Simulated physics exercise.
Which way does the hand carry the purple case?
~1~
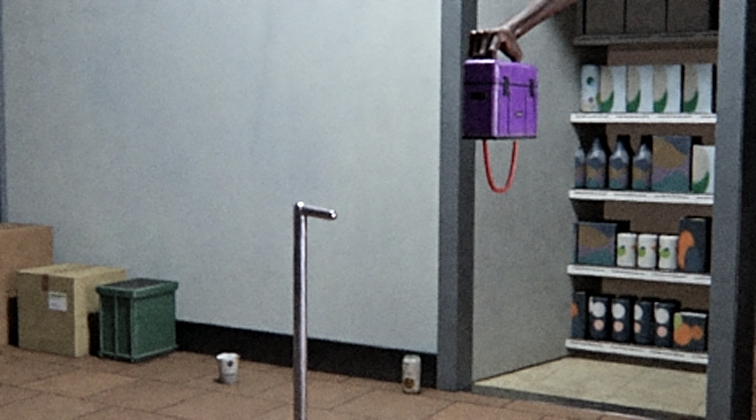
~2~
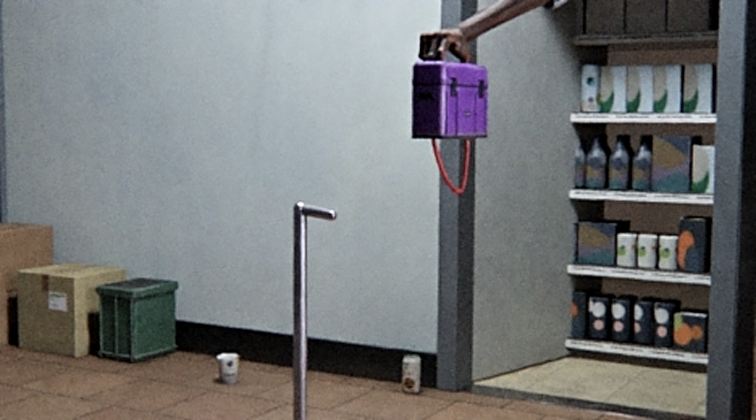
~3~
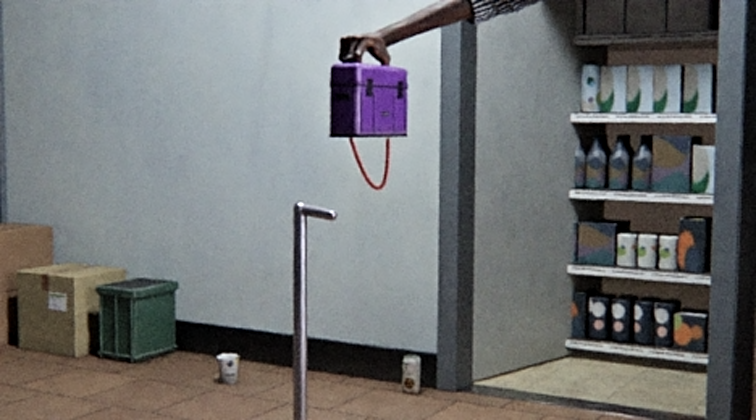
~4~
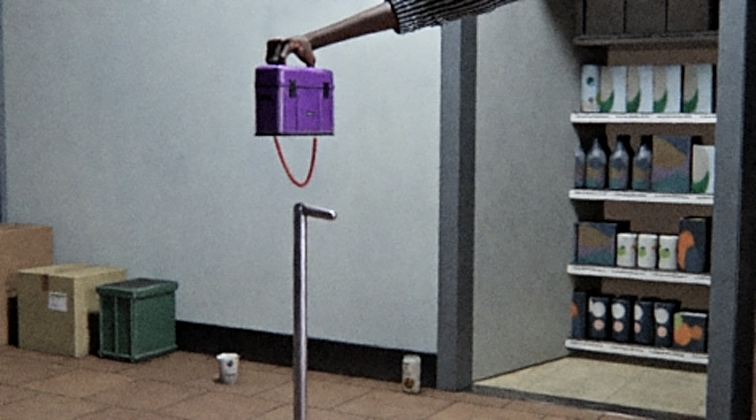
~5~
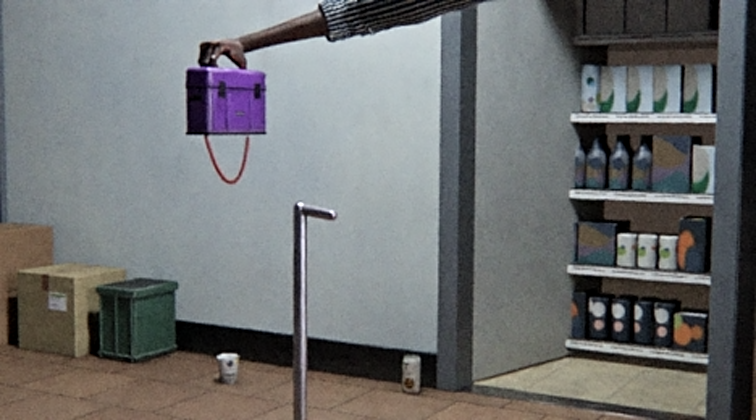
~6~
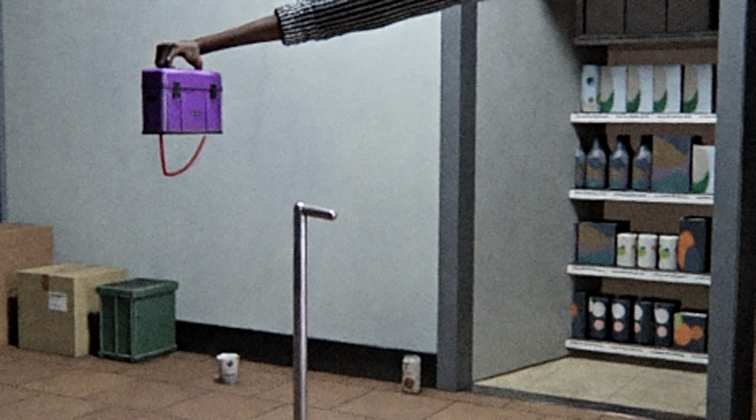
The hand carries the purple case to the left, away from the shelves and past the metal post.
